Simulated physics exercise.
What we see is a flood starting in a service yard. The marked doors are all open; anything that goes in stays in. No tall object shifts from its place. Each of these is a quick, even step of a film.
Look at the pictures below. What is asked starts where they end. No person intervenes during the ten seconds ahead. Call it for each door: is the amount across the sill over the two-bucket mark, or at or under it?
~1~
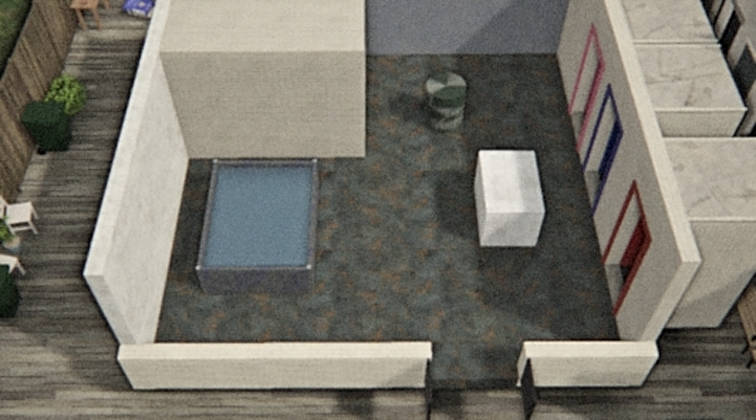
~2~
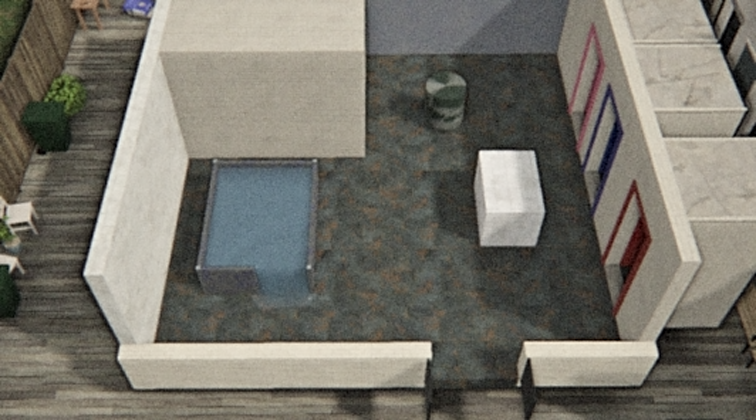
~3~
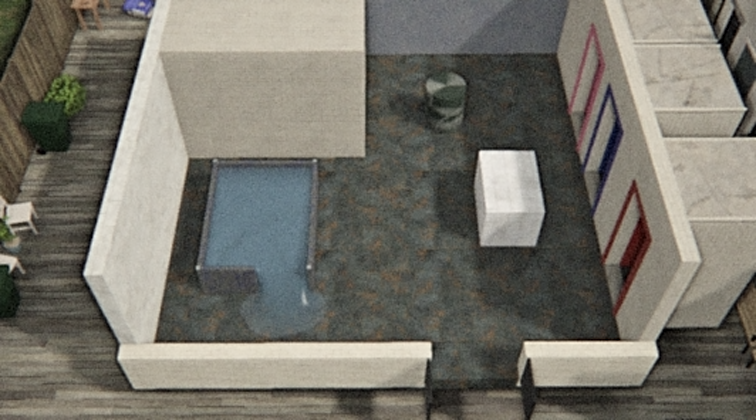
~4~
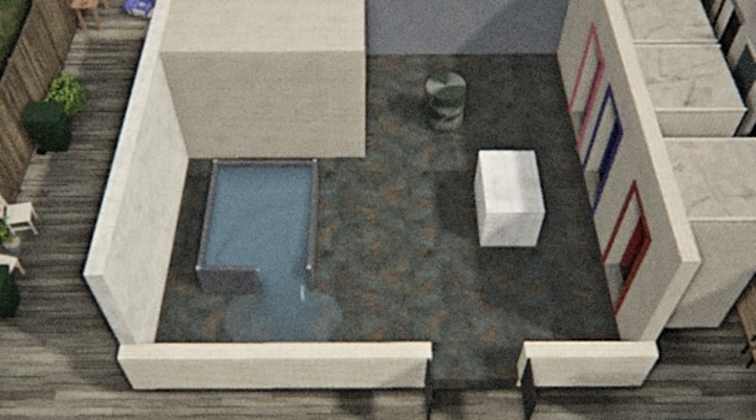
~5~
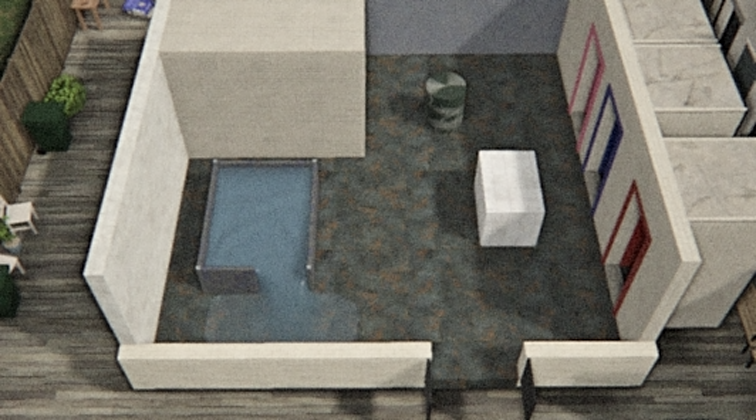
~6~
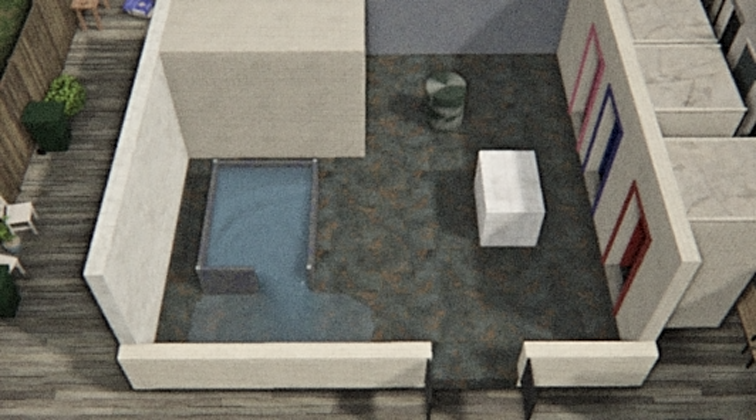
My call: The red door over the mark, the pink door at or under the mark, the blue door at or under the mark.
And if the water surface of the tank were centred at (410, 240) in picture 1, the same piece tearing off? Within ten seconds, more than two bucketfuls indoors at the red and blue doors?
The red door remains within limit and the blue door remains within limit.
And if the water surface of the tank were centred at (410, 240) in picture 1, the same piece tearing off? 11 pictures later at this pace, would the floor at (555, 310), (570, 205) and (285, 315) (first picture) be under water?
Spared, spared, soaked.
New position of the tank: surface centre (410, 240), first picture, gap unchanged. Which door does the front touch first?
Answer: The red-painted one.
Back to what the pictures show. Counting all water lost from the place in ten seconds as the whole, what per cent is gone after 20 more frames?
Roughly 25 %.
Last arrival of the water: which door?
I'd say the pink one.
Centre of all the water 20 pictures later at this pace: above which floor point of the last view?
About (303, 277) in the last view.
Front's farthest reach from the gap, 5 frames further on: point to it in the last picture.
I'd go with roughly (461, 365).
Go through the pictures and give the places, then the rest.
The first picture shows still water in the open tank at (260, 215).
In the second picture, water pours out at (284, 284) and has run to (257, 300).
In the third picture, water pours out at (284, 285) and has run to (258, 329).
In the fourth picture, water pours out at (284, 285) and has run to a hidden place.
In the fifth picture, the front is at a hidden place, out from the gap at (284, 284).
In the sixth picture, the front is at a hidden place, out from the gap at (284, 284).
A moment on, water covers 10 % of the floor; the red door not reached, the pink door not reached, the blue door not reached.
Next, water covers 25 % of the floor; the red door not reached, the pink door not reached, the blue door not reached.
Then, water covers 40 % of the floor; the red door under two buckets in, the pink door not reached, the blue door not reached.
Later, water covers 65 % of the floor; the red door over two buckets in, the pink door wet at the sill, nothing in, the blue door wet at the sill, nothing in.
In the end, water covers 85 % of the floor; the red door far over two buckets in, the pink door wet at the sill, nothing in, the blue door wet at the sill, nothing in.
